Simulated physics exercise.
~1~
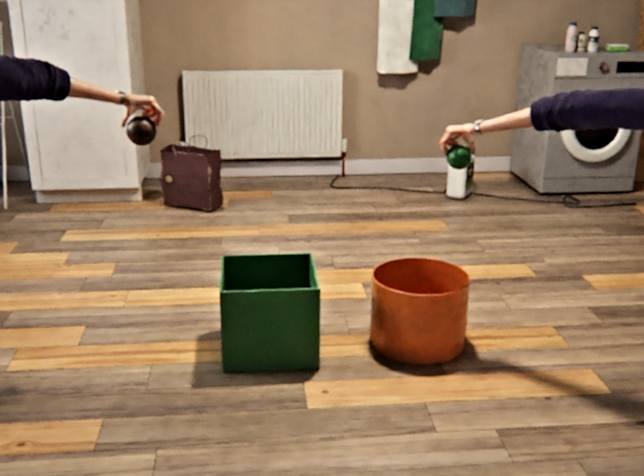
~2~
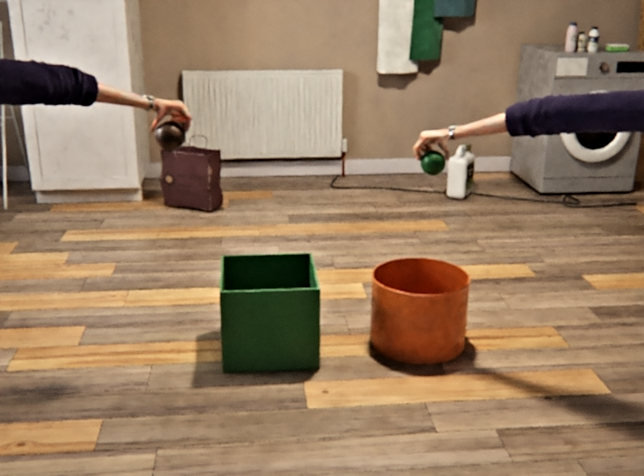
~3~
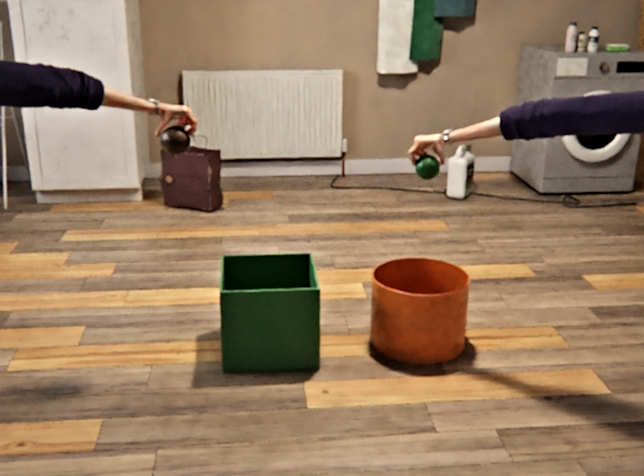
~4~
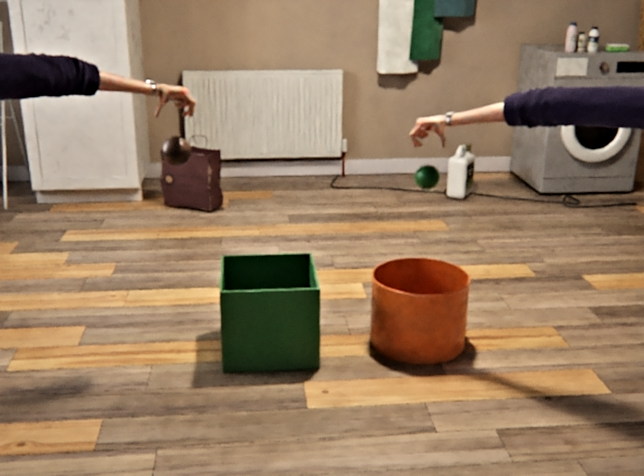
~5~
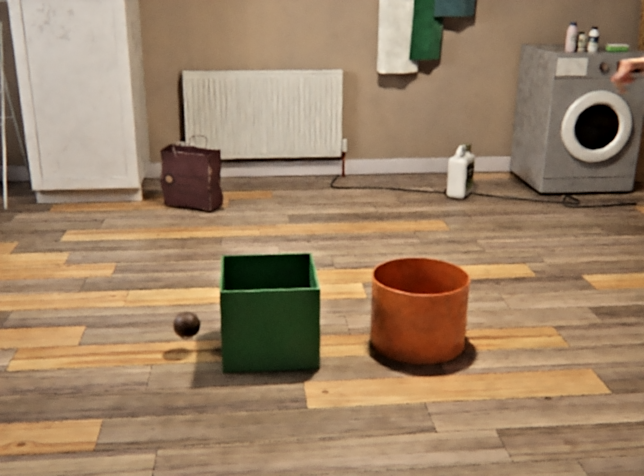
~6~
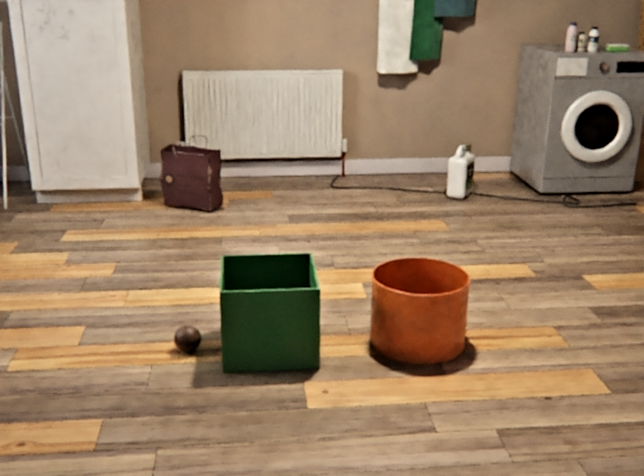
We see two hands hold a brown ball and a green ball above a green square basket and an orange round bucket, shift inward, and let go; the brown ball comes to rest on the floor left of the basket, while the green one drops into the bucket.
